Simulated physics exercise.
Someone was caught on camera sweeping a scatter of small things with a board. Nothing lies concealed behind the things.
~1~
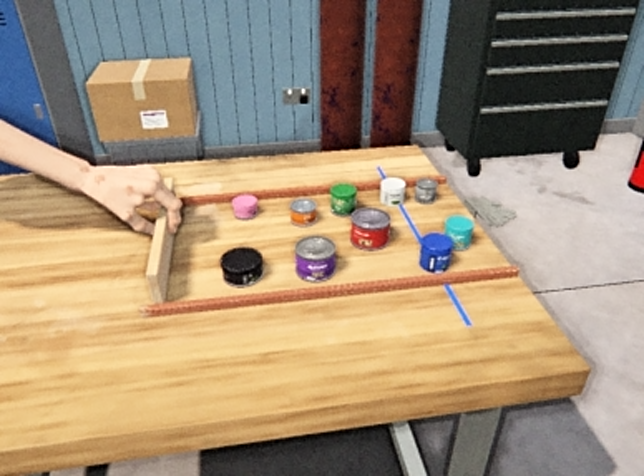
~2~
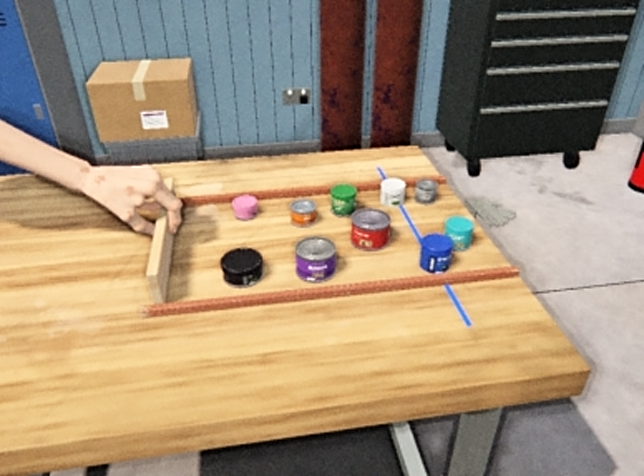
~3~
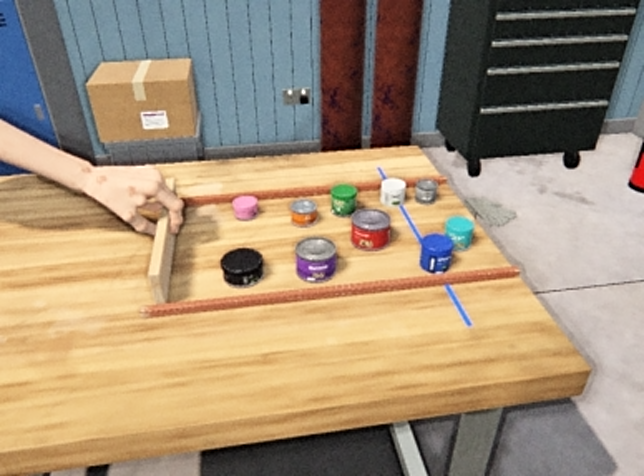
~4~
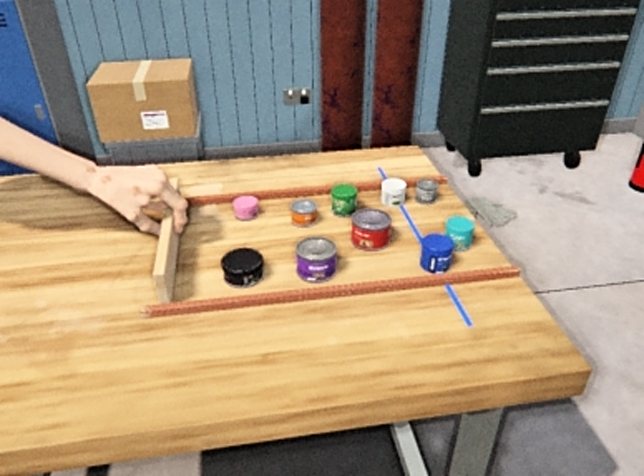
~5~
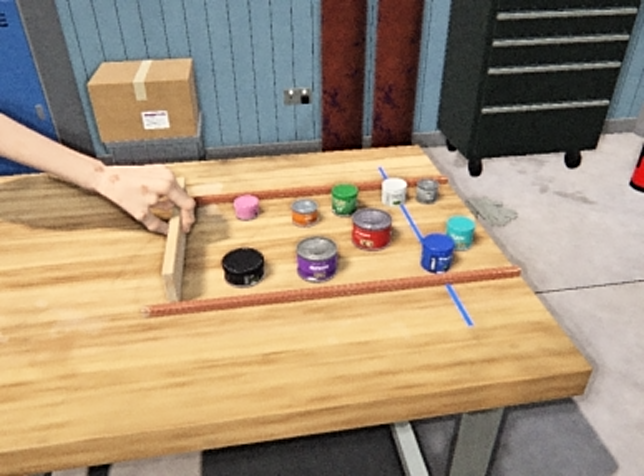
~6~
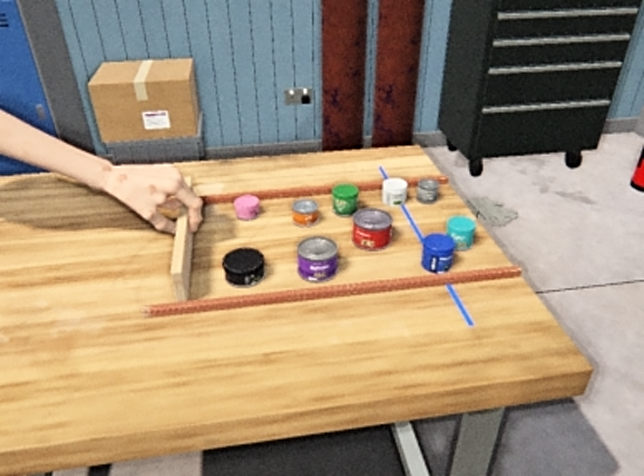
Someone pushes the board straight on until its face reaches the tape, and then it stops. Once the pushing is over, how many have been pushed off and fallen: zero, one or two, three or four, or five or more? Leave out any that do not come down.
It ends with a lone piece or a pair gone from the top.
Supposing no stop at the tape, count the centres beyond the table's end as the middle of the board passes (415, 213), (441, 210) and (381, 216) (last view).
Taking the three positions in turn, the counts come to 1, 4 and 0.
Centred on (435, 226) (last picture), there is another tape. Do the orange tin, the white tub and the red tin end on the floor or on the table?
Going in order, the orange tin keeps its spot, then the white tub keeps its spot, then the red tin keeps its spot.
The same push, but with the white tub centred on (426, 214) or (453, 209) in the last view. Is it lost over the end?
Well, the white tub stays aboard in the first case and stays aboard in the second.
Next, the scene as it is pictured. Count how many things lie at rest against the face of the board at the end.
The number is 4.
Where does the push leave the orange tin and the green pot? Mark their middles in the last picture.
Final positions - orange tin around (422, 210), green pot around (428, 195).
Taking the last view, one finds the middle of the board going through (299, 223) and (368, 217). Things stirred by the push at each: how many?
I get 4 at the one place and 8 at the other.
Early on, none off yet; turquoise tin at rest near (460, 234); grey tin at rest near (428, 191); blue tub at rest near (438, 254).
A while later, none off yet; turquoise tin at rest near (460, 234); grey tin at rest near (428, 191); blue tub travelled a little near (449, 254).
Finally, the number that fall off is one or two; lost, blue tub.
